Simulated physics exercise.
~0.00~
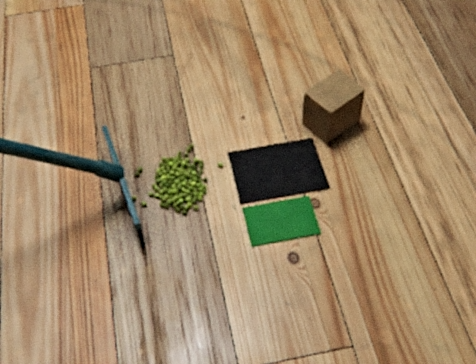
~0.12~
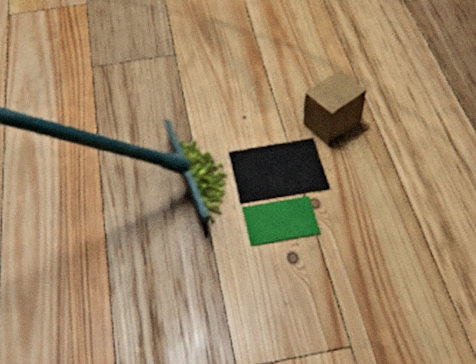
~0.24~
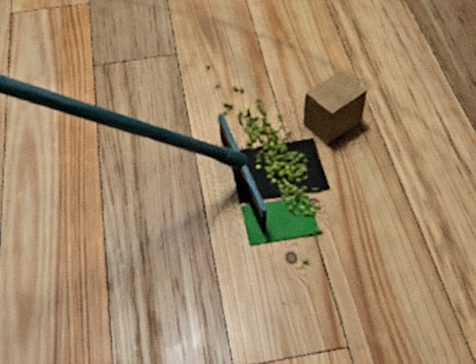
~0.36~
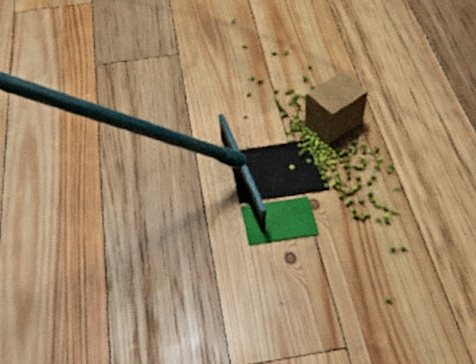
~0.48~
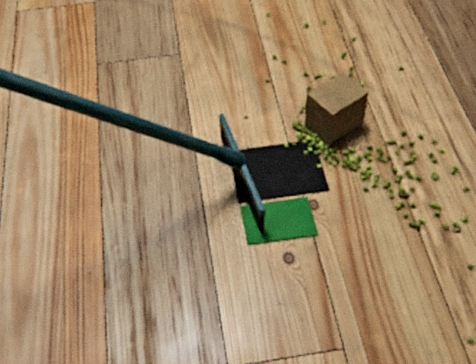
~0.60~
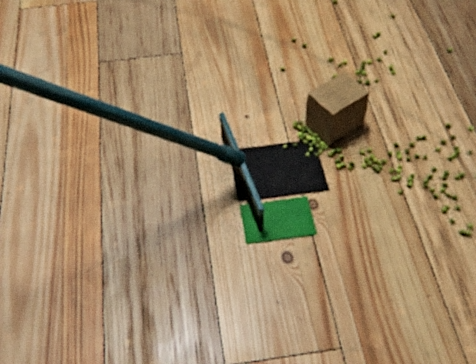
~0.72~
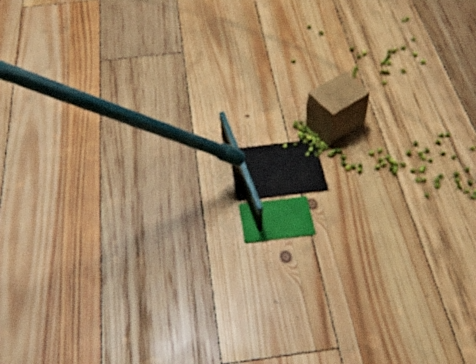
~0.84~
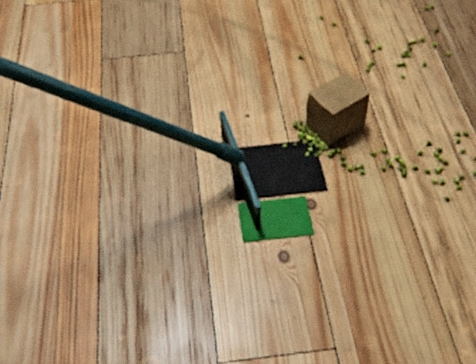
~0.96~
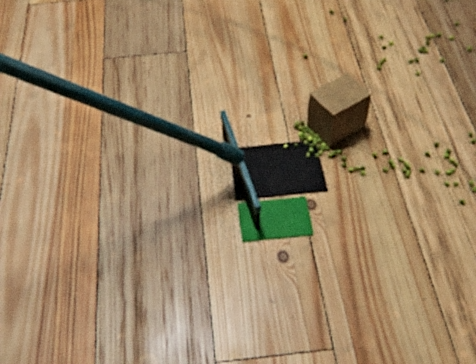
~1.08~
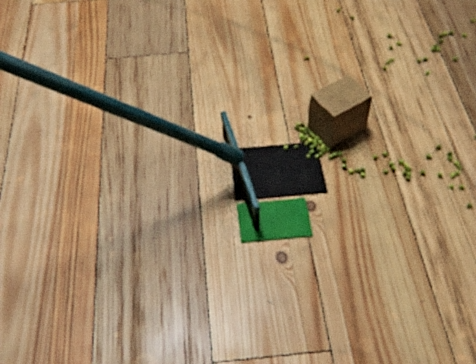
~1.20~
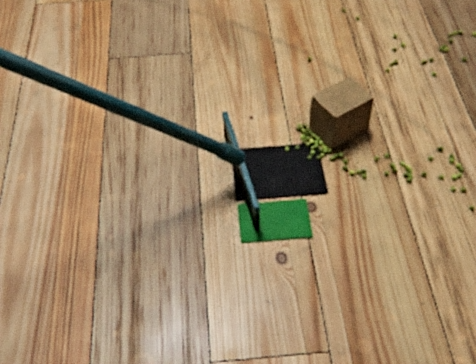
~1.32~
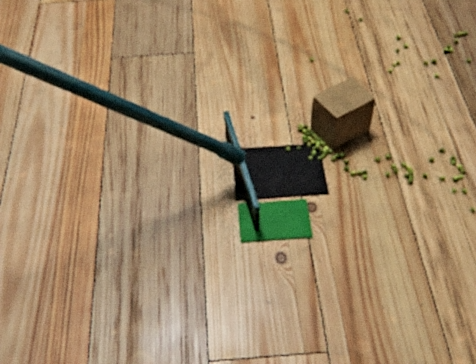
A teal squeegee on a long handle reaches in from the left over a floor of wooden planks, seen from above at an angle. To its right lie a heap of green dried peas, a black mat with a smaller green mat below it, and a brown block at the upper right. The squeegee pushes the peas rightwards onto the mats and stops there. The peas slide on, scatter against and around the block, and spread across the planks beyond. They settle as the view drifts slightly, leaving a few at the black mat's edge and none on the green.
